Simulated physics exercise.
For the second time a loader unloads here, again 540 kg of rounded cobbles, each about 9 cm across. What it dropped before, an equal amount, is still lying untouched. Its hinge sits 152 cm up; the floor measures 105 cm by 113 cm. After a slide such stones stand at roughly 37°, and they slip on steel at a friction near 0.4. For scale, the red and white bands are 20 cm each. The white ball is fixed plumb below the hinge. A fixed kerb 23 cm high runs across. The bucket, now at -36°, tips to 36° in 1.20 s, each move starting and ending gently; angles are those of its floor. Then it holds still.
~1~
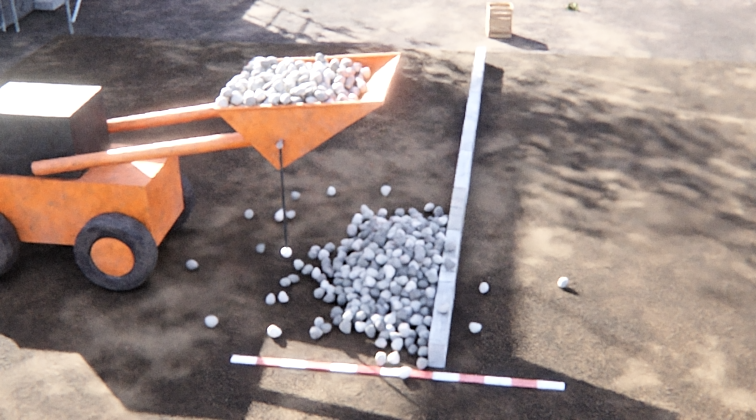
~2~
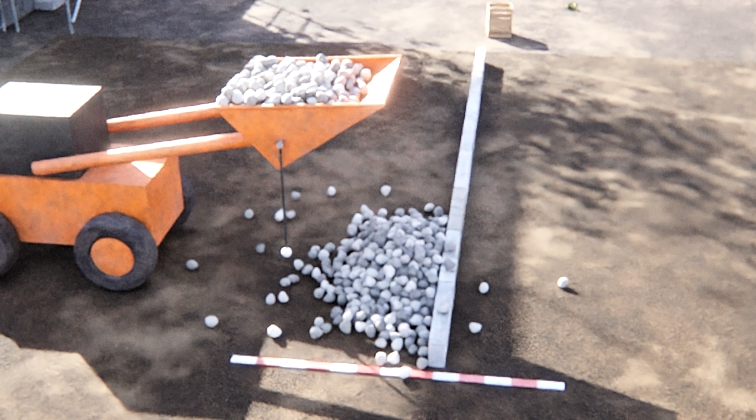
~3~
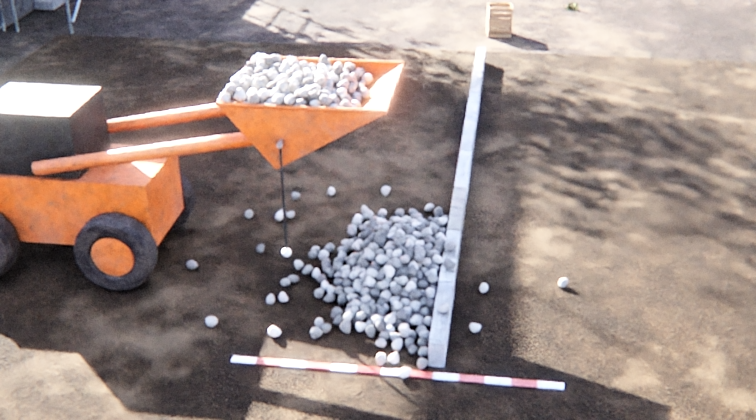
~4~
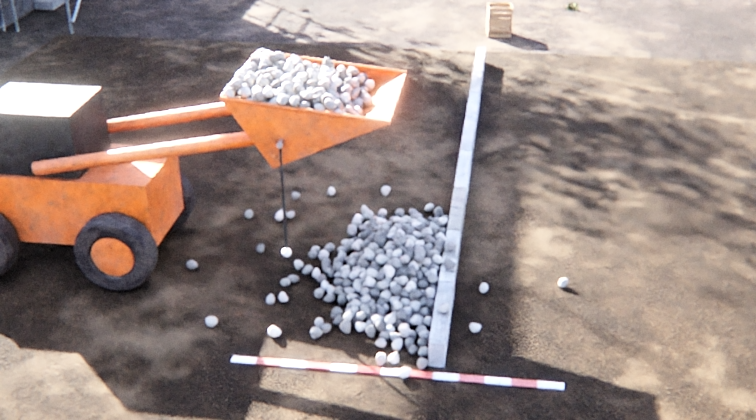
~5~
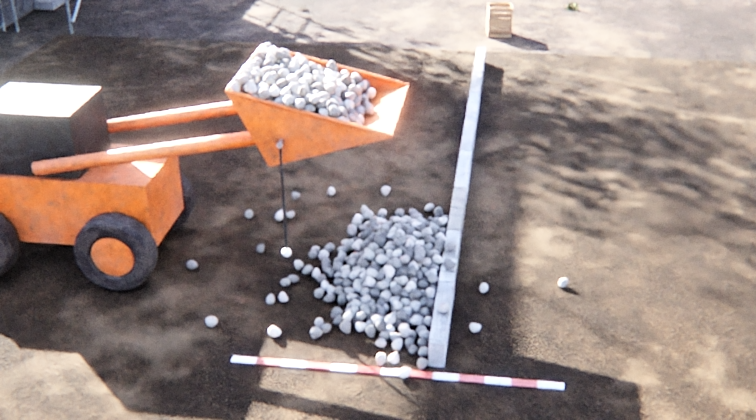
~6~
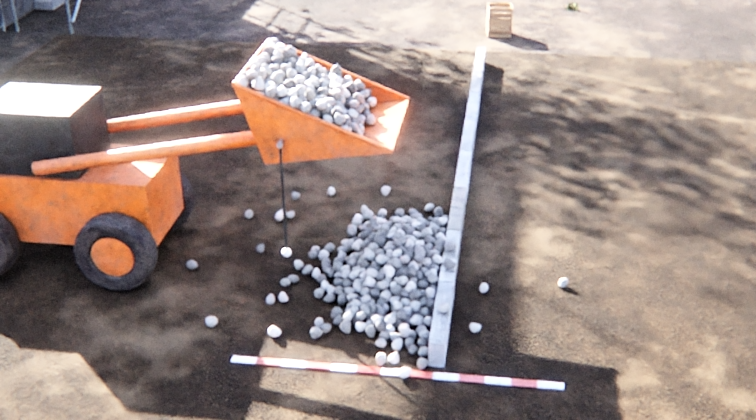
The orange loader's bucket, heaped with rounded grey stones, starts to turn slowly forward above a pile of similar stones against a pale kerb. Its right lip sinks and its back edge rises, while the load tilts with it, still inside, and the vehicle and pile below stay still.
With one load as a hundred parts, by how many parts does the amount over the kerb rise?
Some 32 per cent is added.
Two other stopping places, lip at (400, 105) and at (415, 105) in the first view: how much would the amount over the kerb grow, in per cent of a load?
Near 50 per cent from the first place, 70 from the second.
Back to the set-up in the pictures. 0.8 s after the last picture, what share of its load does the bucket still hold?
Roughly 65 per cent is still inside.
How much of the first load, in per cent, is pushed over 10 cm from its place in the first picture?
Roughly 5 per cent of them.
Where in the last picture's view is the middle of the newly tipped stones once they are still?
Near (429, 257).
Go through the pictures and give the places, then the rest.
Lip at (382, 103), floor tilted -36°, highest stones at (313, 70). The earlier load is highest near (426, 264), 29 cm above ground level, 100 % on this side of the kerb, 1 % over the kerb, in the first frame.
The bucket is at -35°, its lip at (384, 105); the top of the load is at (305, 69), in the second frame.
The bucket is at -31°, its lip at (386, 112); the top of the load is at (280, 66), in the third frame.
The bucket is at -25°, its lip at (390, 123); the top of the load is at (271, 62), in the fourth frame.
The bucket is at -17°, its lip at (392, 136); the top of the load is at (266, 57), in the fifth frame.
Lip at (393, 152), floor tilted -9°, highest stones at (272, 52), in the sixth frame.
Then, 0.4 s after the last picture the floor is at 25°; in per cent of one load, 99 in the bucket, 100 on this side of the kerb, 1 over the kerb; the foremost stones are at (468, 278).
Then, 0.8 s after the last picture the floor is at 36°; in per cent of one load, 63 in the bucket, 137 on this side of the kerb, 1 over the kerb; the foremost stones are at (469, 272).
Then, 1.1 s after the last picture the floor is at 36°; in per cent of one load, 20 in the bucket, 171 on this side of the kerb, 9 over the kerb; the foremost stones are at (509, 277).
Then, 3.9 s after the last picture the floor is at 36°; in per cent of one load, 0 in the bucket, 167 on this side of the kerb, 33 over the kerb; the foremost stones are at (663, 279). Net gain over the kerb, 32.
